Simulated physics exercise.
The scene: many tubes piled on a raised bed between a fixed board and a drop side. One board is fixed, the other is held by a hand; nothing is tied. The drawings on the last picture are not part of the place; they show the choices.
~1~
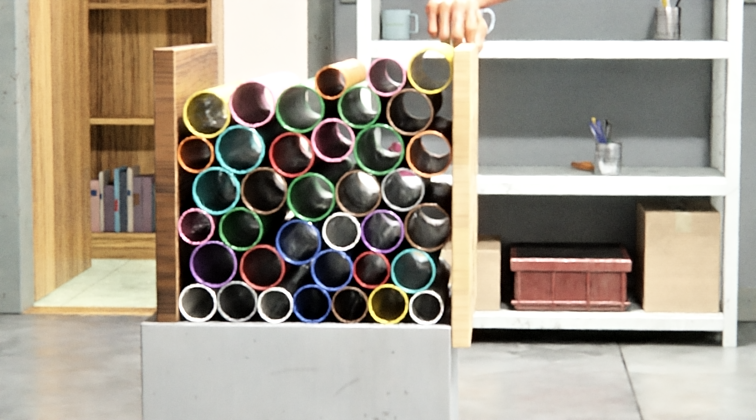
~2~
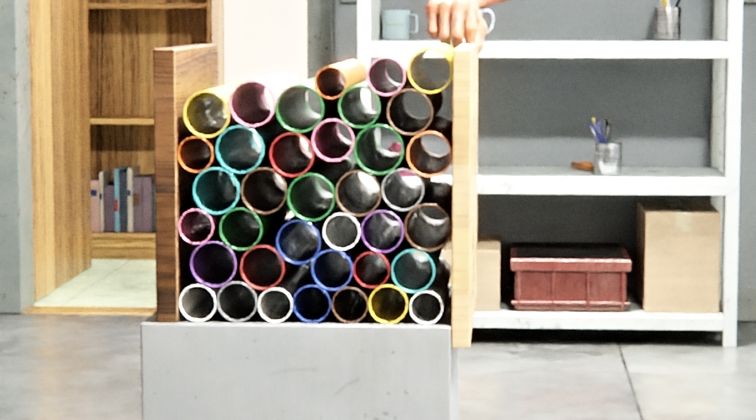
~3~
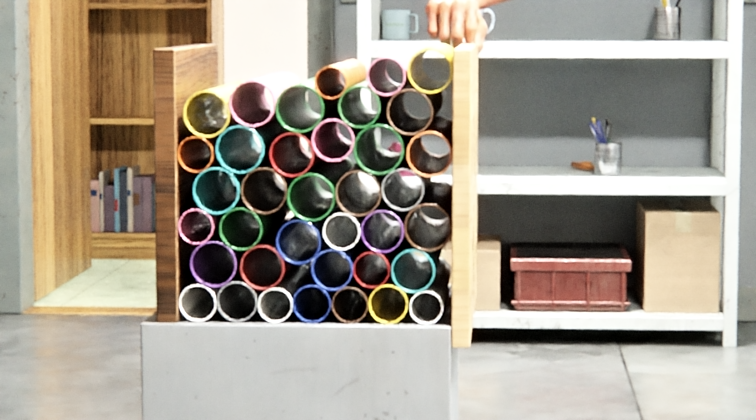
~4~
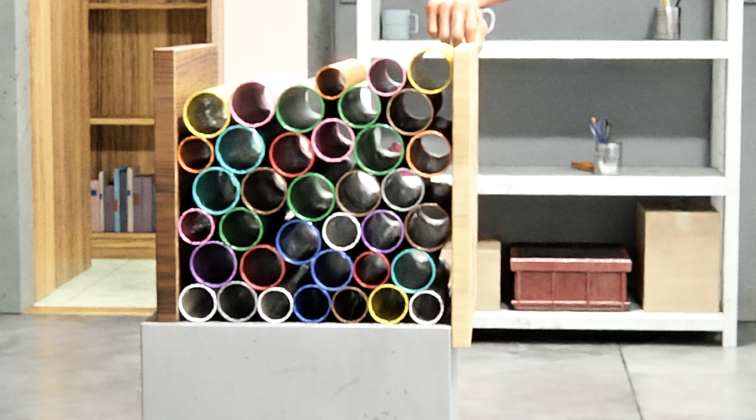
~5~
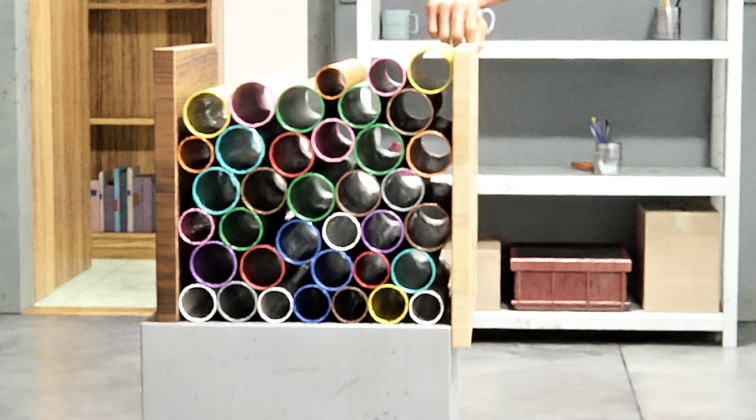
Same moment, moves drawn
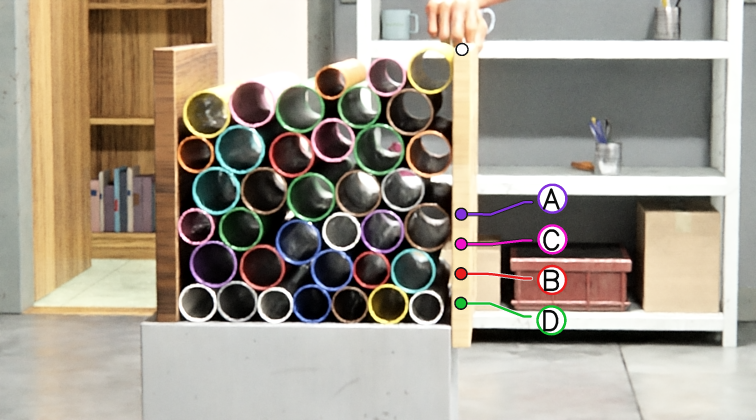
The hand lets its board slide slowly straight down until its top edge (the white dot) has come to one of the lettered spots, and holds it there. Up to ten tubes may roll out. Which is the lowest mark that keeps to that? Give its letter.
It can be let down to B.
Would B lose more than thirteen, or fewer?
At B, fewer than thirteen.
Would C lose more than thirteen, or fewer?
At C, fewer than thirteen.
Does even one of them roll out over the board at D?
Yes.
On the marked copy, A at (461, 214); B at (461, 274); C at (461, 244); D at (461, 303); the white dot at (462, 49).
Following B. Soon after the start, top of the board (453, 142).
Later, top of the board (453, 244).
In the end, top of the board (452, 273), nine out over the board.
As for the rest, A about five out over the board; C about five out over the board; D more than ten out over the board.
